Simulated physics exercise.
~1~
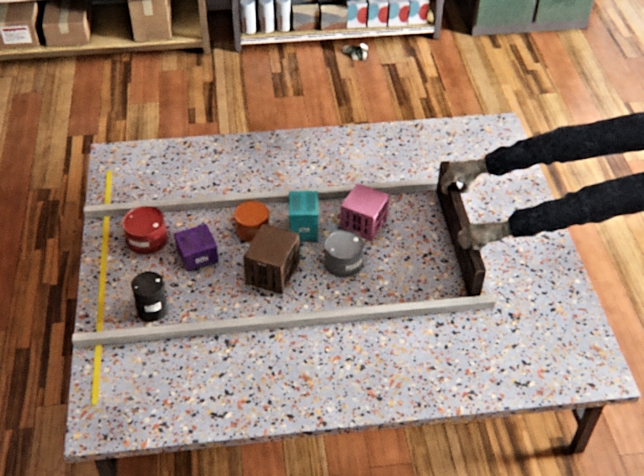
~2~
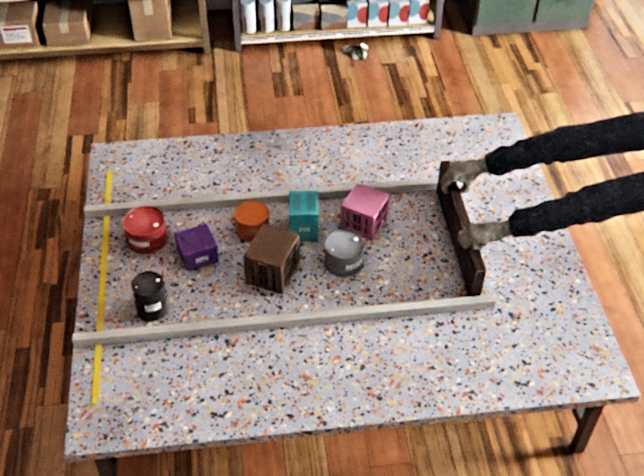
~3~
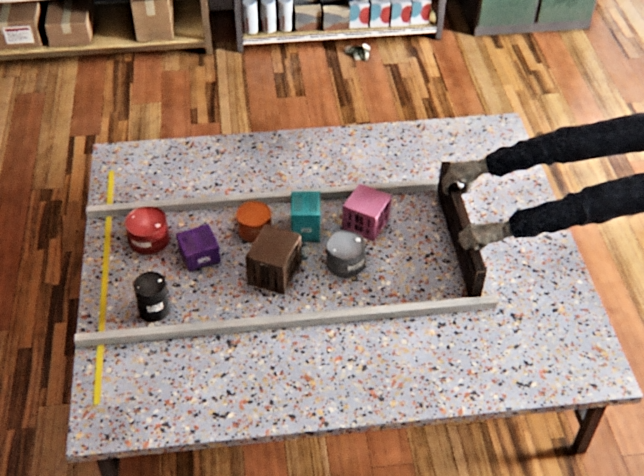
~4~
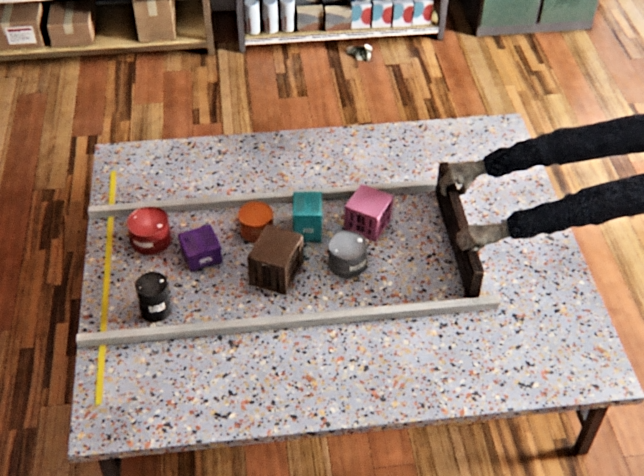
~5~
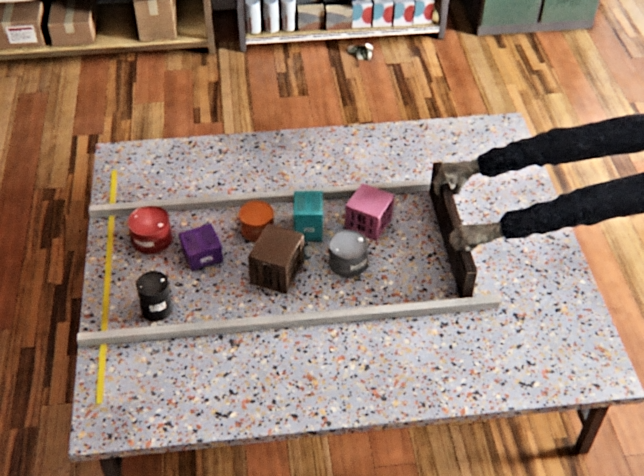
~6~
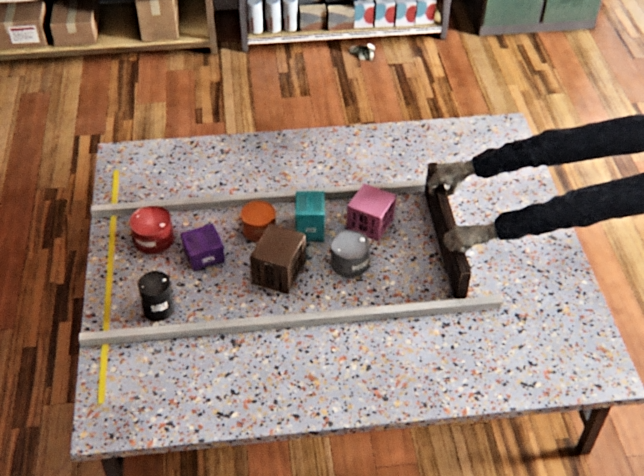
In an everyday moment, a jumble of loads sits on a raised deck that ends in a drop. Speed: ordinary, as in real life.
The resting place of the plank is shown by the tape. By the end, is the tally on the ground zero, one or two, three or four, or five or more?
The ones going over the edge come to at least five, I'd say.
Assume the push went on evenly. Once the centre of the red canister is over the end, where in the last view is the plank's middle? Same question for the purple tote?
The middle is at (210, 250) when it's the red canister, and at (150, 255) when it's the purple tote.
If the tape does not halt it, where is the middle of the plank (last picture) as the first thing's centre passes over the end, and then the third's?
At roughly (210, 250), then roughly (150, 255).
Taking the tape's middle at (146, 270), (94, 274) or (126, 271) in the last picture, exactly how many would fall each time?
Going through them in order, you'd see 4, 8 and 6.
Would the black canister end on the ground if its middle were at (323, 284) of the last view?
Placed like that, it is still there afterwards.
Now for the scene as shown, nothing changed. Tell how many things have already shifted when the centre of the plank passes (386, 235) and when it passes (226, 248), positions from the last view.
The count is 1 at the first point and 8 at the second.
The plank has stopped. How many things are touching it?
2 touch it.
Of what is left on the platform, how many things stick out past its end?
2 of them.
Soon after, none off yet; red canister at rest near (152, 230); black canister at rest near (157, 296); purple tote at rest near (203, 247).
After that, none off yet; red canister displaced about its own width near (102, 235); black canister displaced a little near (145, 303); purple tote displaced well along near (136, 255).
In the end, the number that fall off is five or more; gone, turquoise tote, brown crate, orange pail, purple tote, black canister and red canister.
